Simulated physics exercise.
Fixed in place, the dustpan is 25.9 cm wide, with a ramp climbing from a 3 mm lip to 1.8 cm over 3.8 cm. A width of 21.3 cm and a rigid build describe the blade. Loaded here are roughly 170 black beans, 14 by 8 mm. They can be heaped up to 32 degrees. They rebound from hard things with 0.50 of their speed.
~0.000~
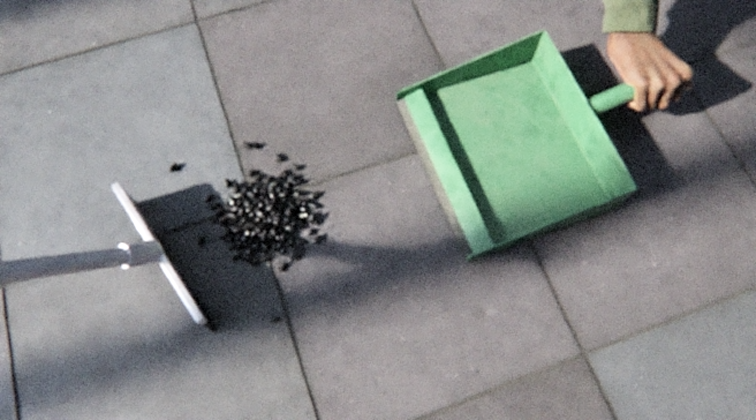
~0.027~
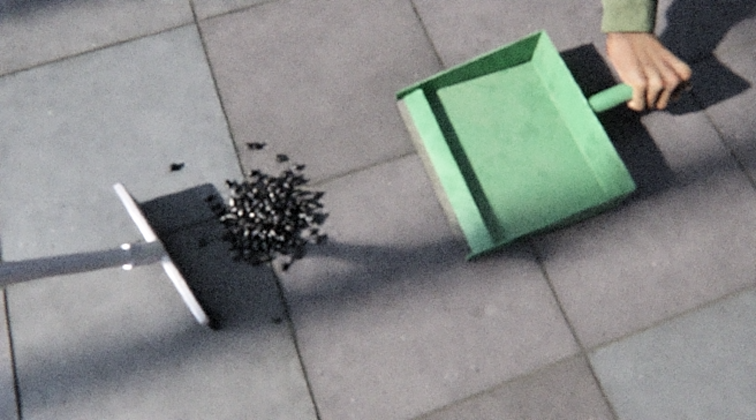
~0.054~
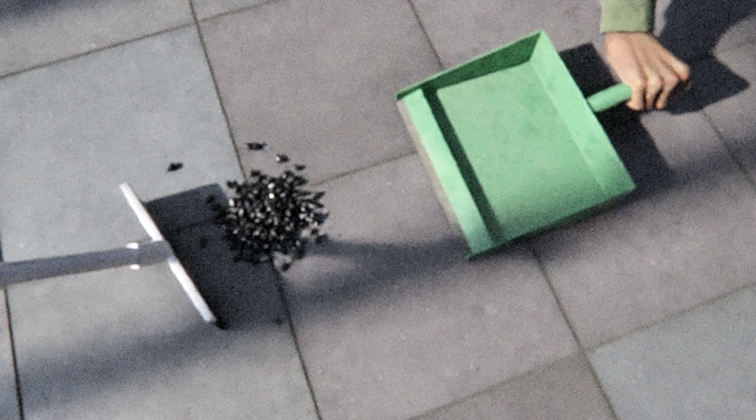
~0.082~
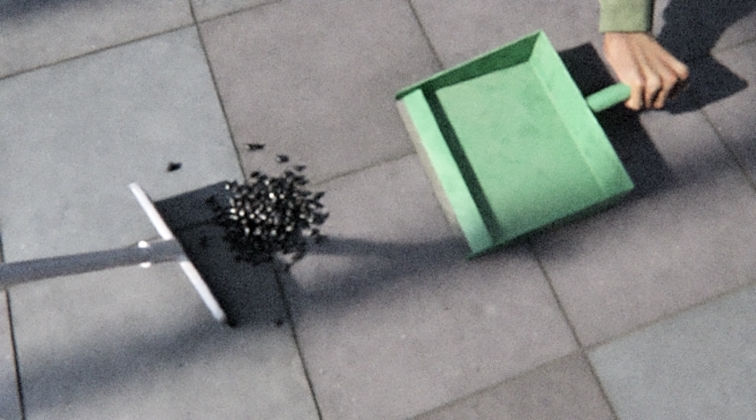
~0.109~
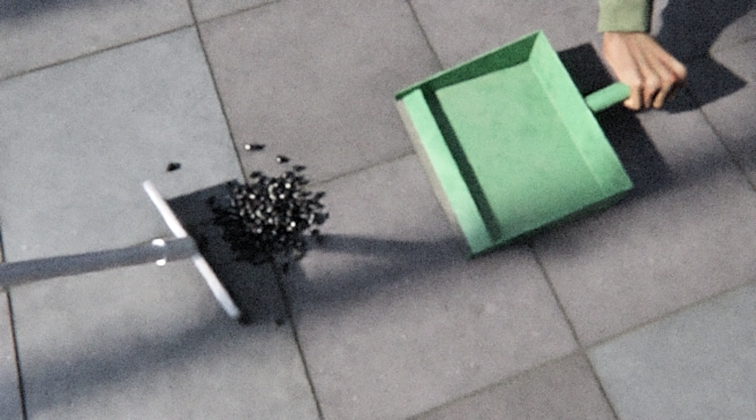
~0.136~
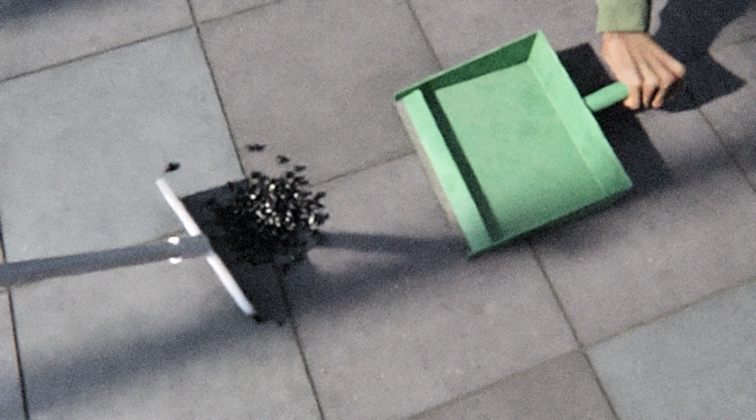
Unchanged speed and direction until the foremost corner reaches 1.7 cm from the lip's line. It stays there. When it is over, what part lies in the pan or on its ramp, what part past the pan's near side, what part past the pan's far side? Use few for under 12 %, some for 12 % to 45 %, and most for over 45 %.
Pan: Few, near side: Few, far side: Few.
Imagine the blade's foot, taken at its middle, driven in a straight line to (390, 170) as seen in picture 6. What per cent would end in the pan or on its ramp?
Roughly 10 percent.
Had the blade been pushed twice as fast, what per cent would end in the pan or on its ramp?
About 25 %.
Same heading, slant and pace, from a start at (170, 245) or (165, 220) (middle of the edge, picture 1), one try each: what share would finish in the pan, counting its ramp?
I'd put it near 5 per cent for the first and near 10 per cent for the second.
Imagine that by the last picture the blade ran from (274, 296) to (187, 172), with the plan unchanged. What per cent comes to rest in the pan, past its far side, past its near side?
Pan 20 % / far 25 % / near 0 %.
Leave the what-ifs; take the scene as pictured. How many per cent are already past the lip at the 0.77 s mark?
By that time, around 0 percent.
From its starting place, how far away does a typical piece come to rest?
20 cm or so.
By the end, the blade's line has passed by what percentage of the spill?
About 25 percent.
Then, at 0.36 s, middle of the blade 17 cm from the lip; 0 % over the lip, far side 0 %, near side 0 %.
After 0.50 s, middle of the blade 9 cm from the lip; 0 % over the lip, far side 0 %, near side 0 %.
Then, at 0.77 s, middle of the blade 5 cm from the lip; 0 % over the lip, far side 5 %, near side 0 %.
By 1.8 s all is still; pan 0 %, near side 0 %, far side 5 %, in front of the lip or behind the blade 95 %.
